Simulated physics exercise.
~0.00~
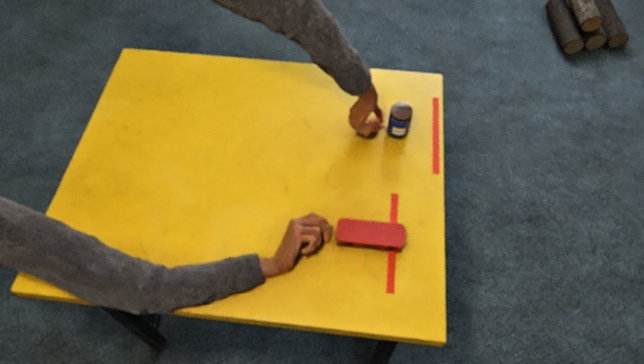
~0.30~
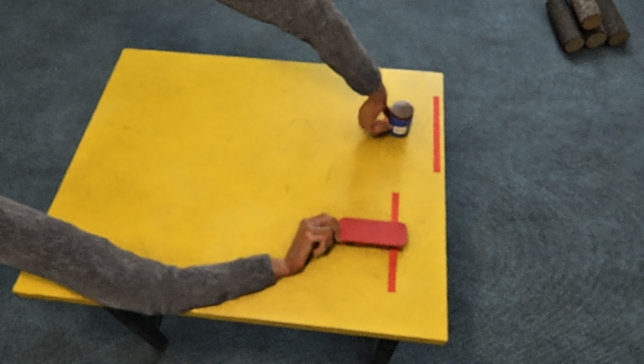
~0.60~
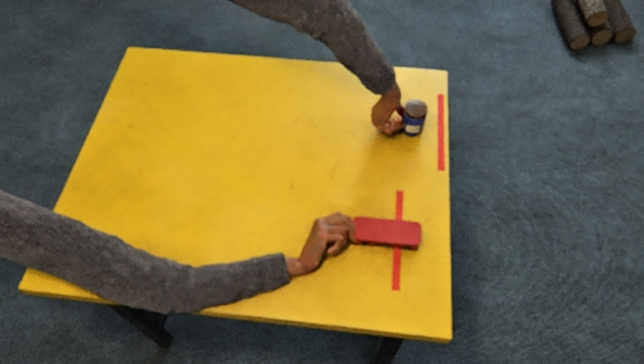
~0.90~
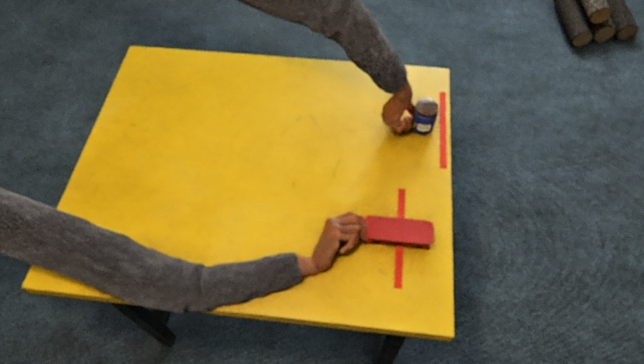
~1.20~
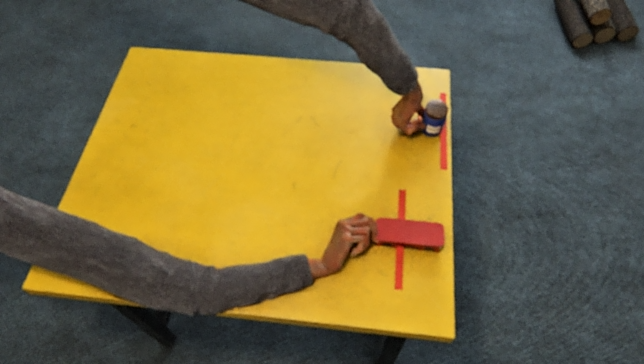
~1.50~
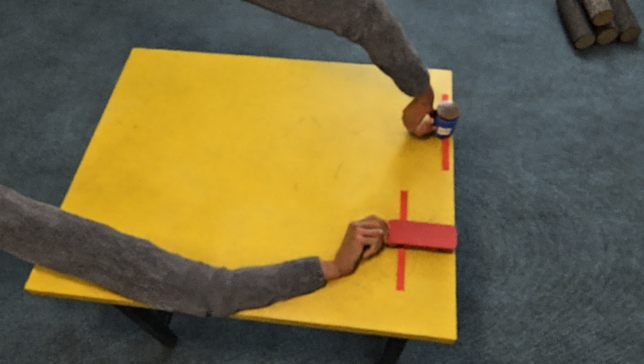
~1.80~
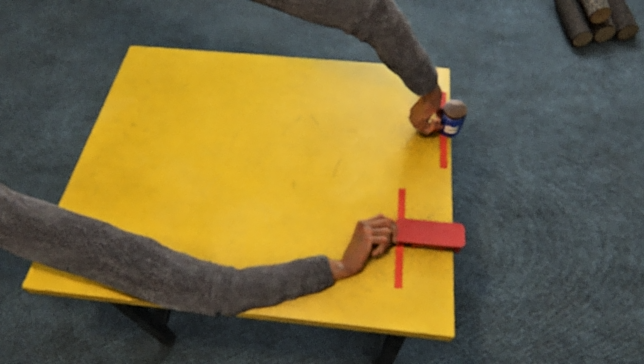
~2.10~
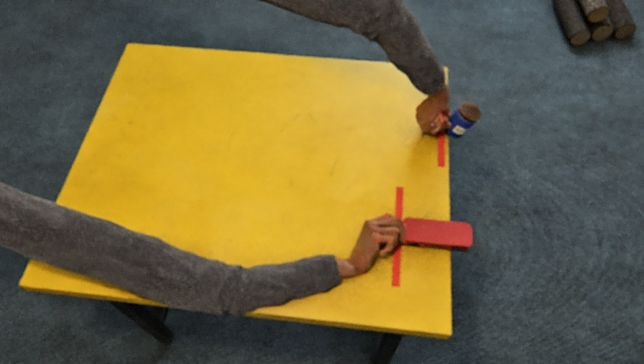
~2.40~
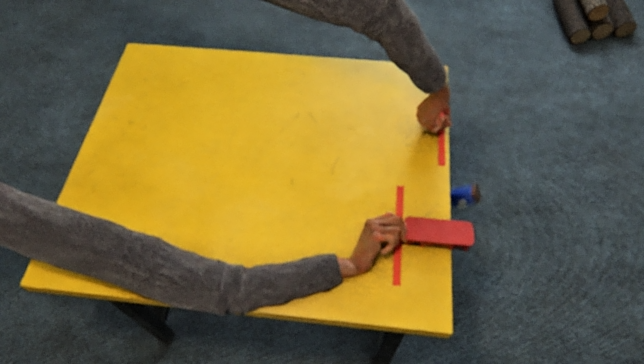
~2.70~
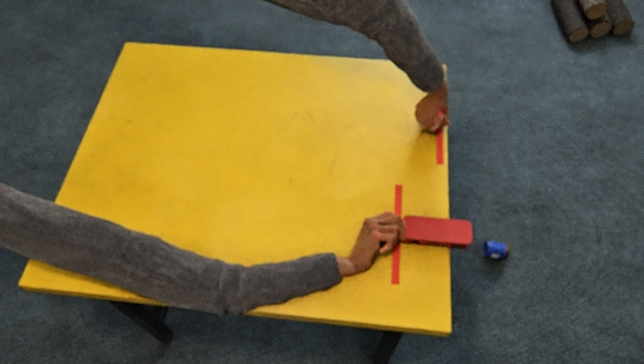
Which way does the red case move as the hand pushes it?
The red case moves to the right, toward the edge of the yellow table.
Two hands nudged a blue jar and a red case rightward across a yellow table toward its edge, until the jar leaned and dropped to the floor while the case stayed on the table, sticking out over the edge.
